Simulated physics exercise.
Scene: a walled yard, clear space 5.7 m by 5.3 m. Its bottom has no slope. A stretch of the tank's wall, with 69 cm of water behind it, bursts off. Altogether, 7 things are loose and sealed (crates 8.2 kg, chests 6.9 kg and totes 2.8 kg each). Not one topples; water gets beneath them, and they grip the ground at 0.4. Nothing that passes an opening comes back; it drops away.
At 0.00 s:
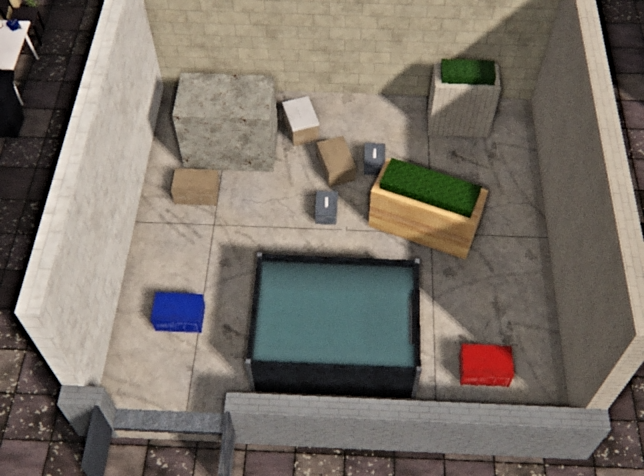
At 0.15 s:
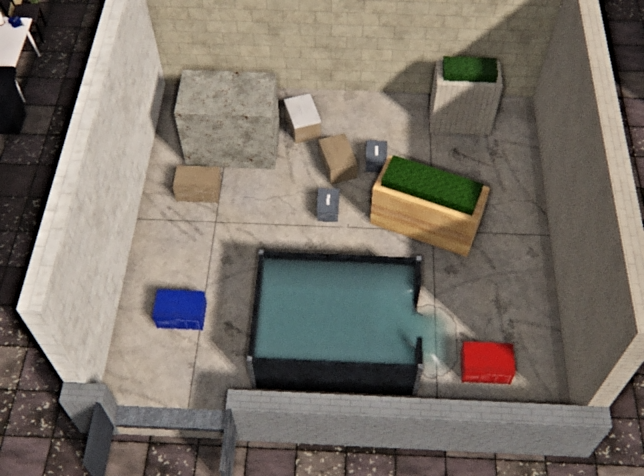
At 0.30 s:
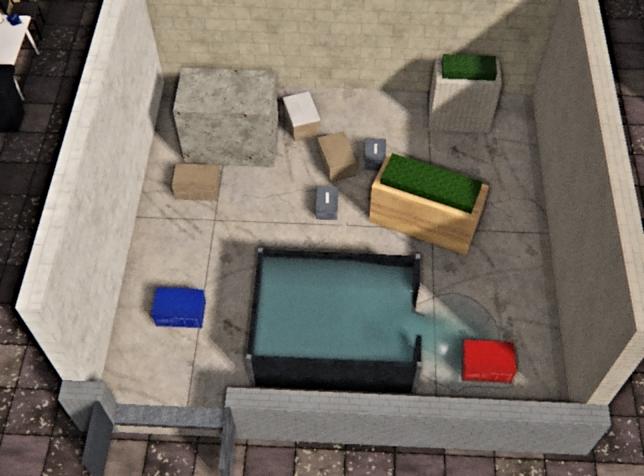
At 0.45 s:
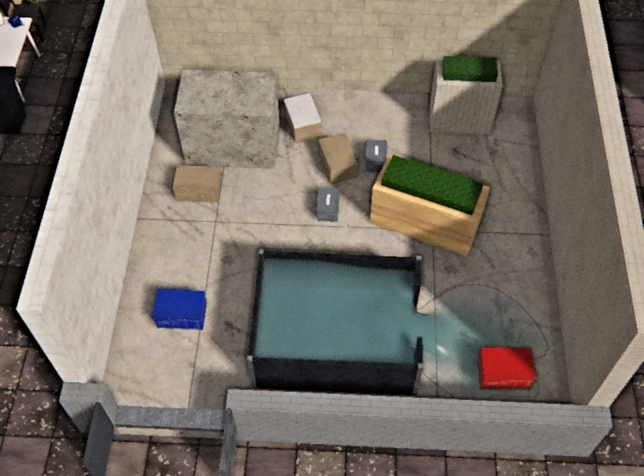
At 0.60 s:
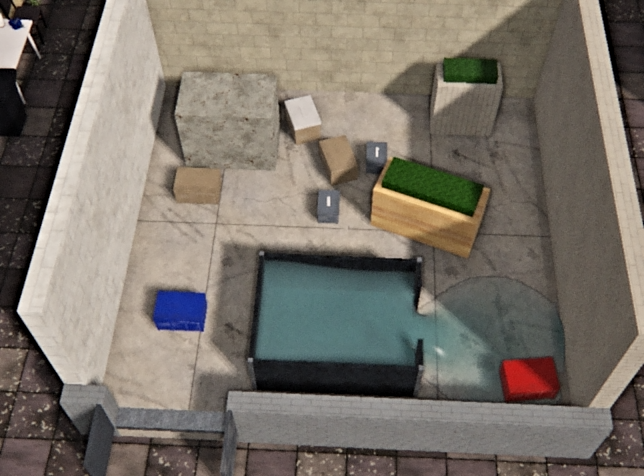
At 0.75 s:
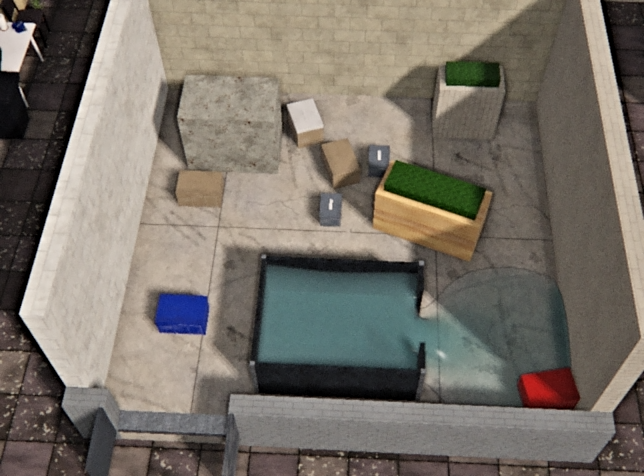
Water poured through a gap that opened in the right side of a dark tank and spread across the walled yard's floor, then pushed the red box toward the lower right corner.
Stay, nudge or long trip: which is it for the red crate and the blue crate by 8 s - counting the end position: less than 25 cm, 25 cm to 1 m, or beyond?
In order: The red crate will be displaced a moderate amount; the blue crate will be roughly where it started.
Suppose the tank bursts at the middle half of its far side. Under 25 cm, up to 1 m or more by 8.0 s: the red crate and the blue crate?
Red crate: A modest shift; blue crate: Washed well away.
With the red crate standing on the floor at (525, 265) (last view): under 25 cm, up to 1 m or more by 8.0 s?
It gets carried off.
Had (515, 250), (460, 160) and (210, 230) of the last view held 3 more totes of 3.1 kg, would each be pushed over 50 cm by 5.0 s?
Taking them in order: Far enough, far enough and not far enough.
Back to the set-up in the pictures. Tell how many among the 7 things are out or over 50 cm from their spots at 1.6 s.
That would be 1.
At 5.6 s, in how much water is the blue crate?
Roughly 1 cm at that moment.
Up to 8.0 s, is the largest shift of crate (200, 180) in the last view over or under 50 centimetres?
Result: The shift is smaller.
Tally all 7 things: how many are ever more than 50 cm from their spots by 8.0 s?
The count comes to 5.
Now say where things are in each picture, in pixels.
The first picture shows the red crate at (488, 360) rests on the ground; the blue crate at (177, 307), on the bottom; water covers 2.7 m2; 0 of 7 have shifted.
The second picture shows the red crate at (489, 358), on the bottom; the blue crate at (179, 304) rests on the ground; water covers 3.1 m2; 0 of 7 have shifted.
The third picture shows the red crate at (490, 356), on the bottom; the blue crate at (178, 302), on the bottom; 3.7 m2 under water; 0 of 7 have shifted.
The fourth picture shows the red crate at (508, 363) rests on the ground, 23 cm from its start; the blue crate at (179, 304) rests on the ground; water covers 4.5 m2; 1 of 7 have shifted.
The fifth picture shows the red crate at (531, 374), on the bottom, 51 cm from its start; the blue crate at (179, 306), on the bottom; 5.4 m2 under water; 1 of 7 have shifted.
The sixth picture shows the red crate at (551, 387), on the bottom, 73 cm from its start; the blue crate at (181, 309), on the bottom; water covers 6.1 m2; 1 of 7 have shifted.
After 1.6 s the red crate is near (533, 385), 0.6 m from its start, afloat; the blue crate is near (181, 309), 0.0 m from its start, aground; 0 of 7 are out; 1 afloat.
After 3.6 s the red crate is near (449, 394), 0.7 m from its start, afloat; the blue crate is near (181, 309), 0.0 m from its start, aground; 0 of 7 are out; 1 afloat.
After 5.6 s the red crate is near (448, 395), 0.7 m from its start, afloat; the blue crate is near (181, 309), 0.0 m from its start, aground; 0 of 7 are out; 3 afloat.
After 8.0 s the red crate is near (448, 397), 0.7 m from its start, afloat; the blue crate is near (181, 309), 0.0 m from its start, aground; 0 of 7 are out; 6 afloat.
